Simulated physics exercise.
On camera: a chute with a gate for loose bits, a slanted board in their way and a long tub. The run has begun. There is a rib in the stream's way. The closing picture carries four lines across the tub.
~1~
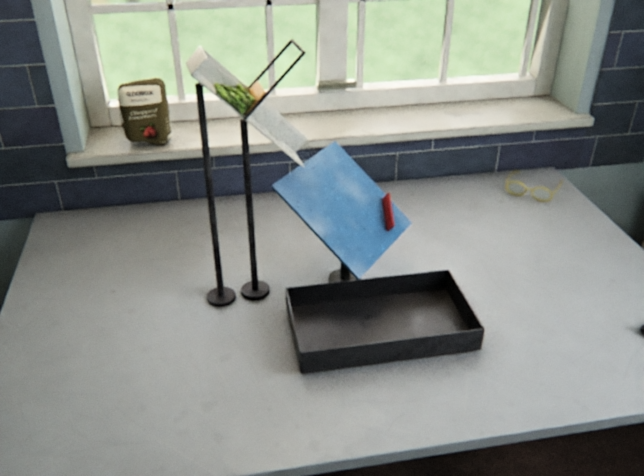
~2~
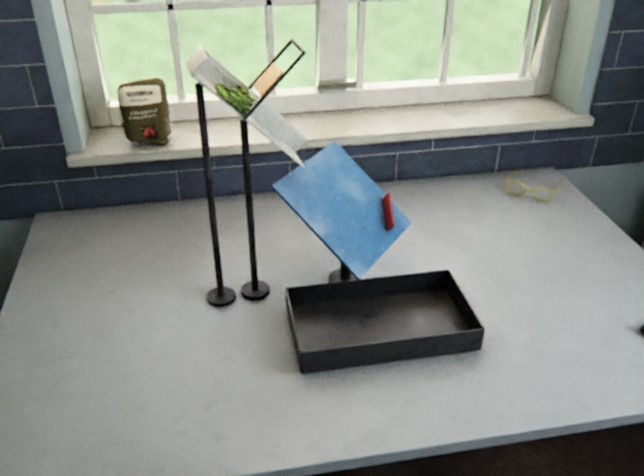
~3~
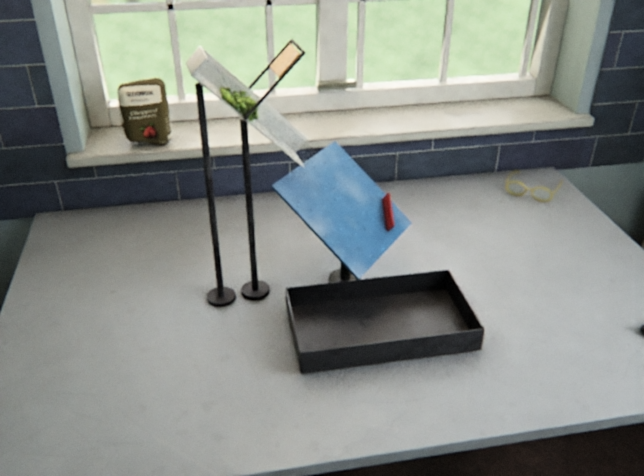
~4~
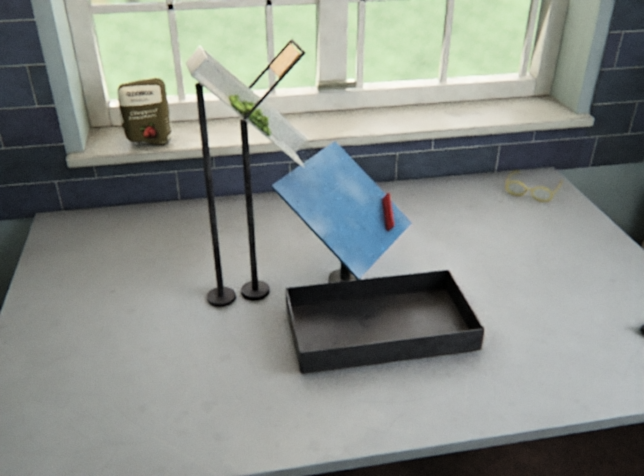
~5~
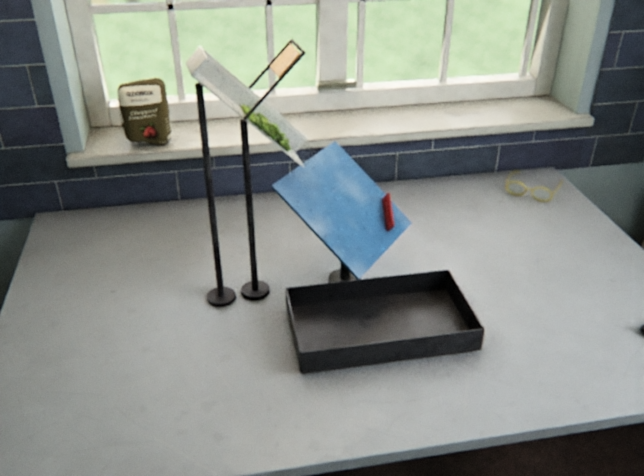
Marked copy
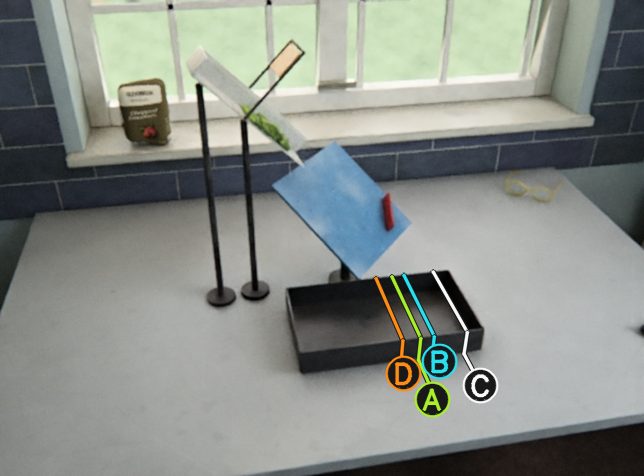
On a pale tabletop by a window, green peas sit bunched behind a gate in a sloping chute, above a tilted blue board with a red rib and an empty dark tub. The gate lifts away, and the peas slide down the chute to the right, stretching out as they near its lip.
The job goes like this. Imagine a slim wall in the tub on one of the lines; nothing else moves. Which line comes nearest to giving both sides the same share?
B.
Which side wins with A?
Right.
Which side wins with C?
Left.
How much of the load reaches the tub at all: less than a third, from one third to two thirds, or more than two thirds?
It is more than two thirds.
On the marked copy, line A crosses the front rim at (420, 337); line B crosses the front rim at (434, 335); line C crosses the front rim at (467, 331); line D crosses the front rim at (402, 339).
With A, of what is caught, a small share on the left of the divider, all but a few on the right.
With B, of what is caught, close to half on the left of the divider, close to half on the right.
With C, of what is caught, all but a few on the left of the divider, only a few on the right.
With D, of what is caught, none at all on the left of the divider, the whole lot on the right.
